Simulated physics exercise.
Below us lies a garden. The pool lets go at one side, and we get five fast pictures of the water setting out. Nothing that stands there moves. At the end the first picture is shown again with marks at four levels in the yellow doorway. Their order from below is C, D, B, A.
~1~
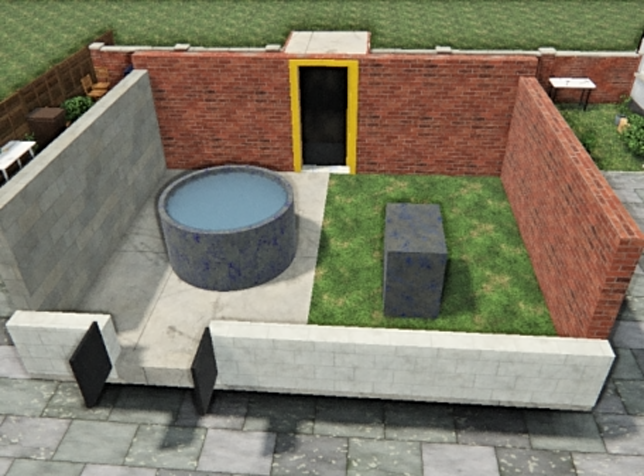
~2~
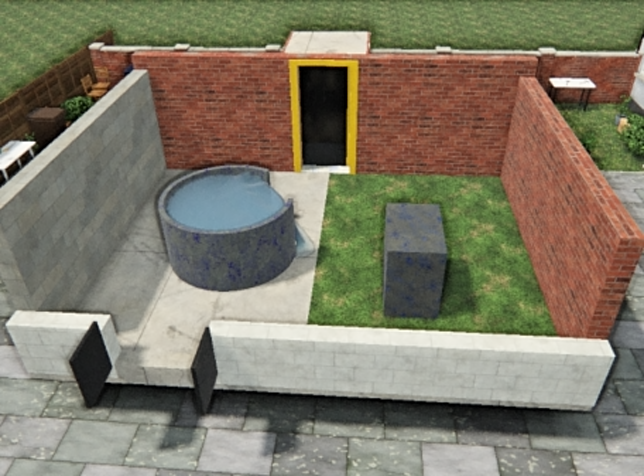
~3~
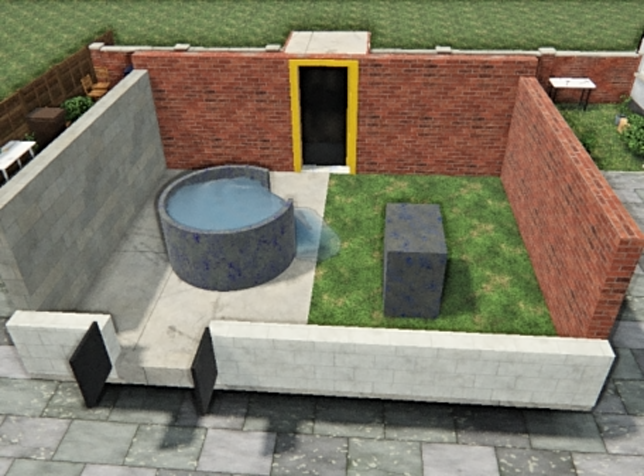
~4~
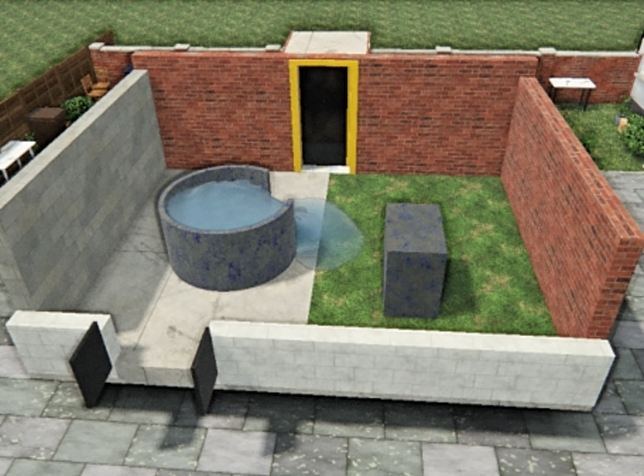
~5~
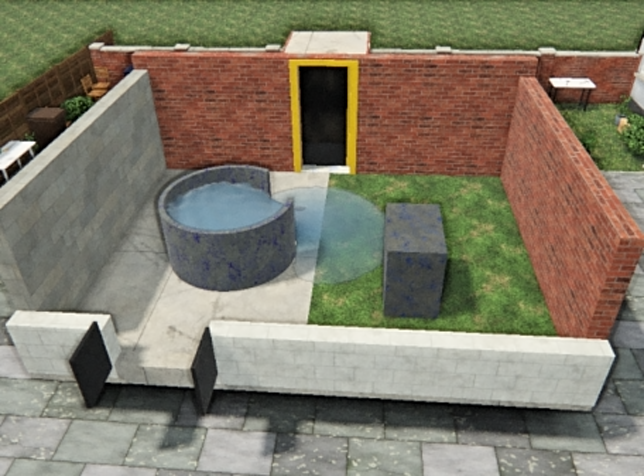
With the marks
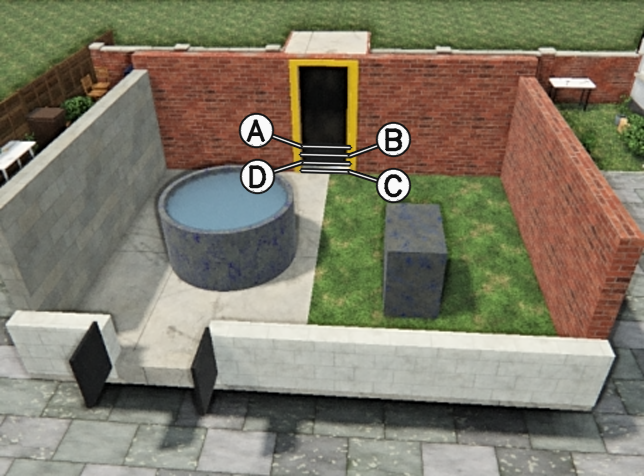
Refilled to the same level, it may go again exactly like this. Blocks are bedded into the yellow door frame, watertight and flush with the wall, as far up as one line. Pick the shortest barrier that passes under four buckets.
Line D.
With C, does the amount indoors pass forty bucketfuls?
No, it does not.
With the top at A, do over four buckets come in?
No.
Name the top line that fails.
It is C.
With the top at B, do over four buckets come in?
No, that is safe.
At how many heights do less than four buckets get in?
Three.
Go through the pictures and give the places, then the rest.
Water in the pool at rest, its middle at (228, 201); foot of the yellow doorway at (325, 173); open gate at (159, 315).
Water covers 1 % of the ground and shows as far out as (302, 254).
Water covers 4 % of the ground and shows as far out as (335, 248).
Water covers 7 % of the ground and shows as far out as (326, 202).
Water covers 15 % of the ground and shows as far out as (368, 203).
On the marked copy, A at (325, 146); B at (325, 155); C at (325, 171); D at (325, 163); from the bottom up C, D, B, A.
Choosing A, nothing gets over.
Choosing B, nothing gets over.
Choosing C, some 20 bucketfuls get in.
Choosing D, a bucket or two gets in.
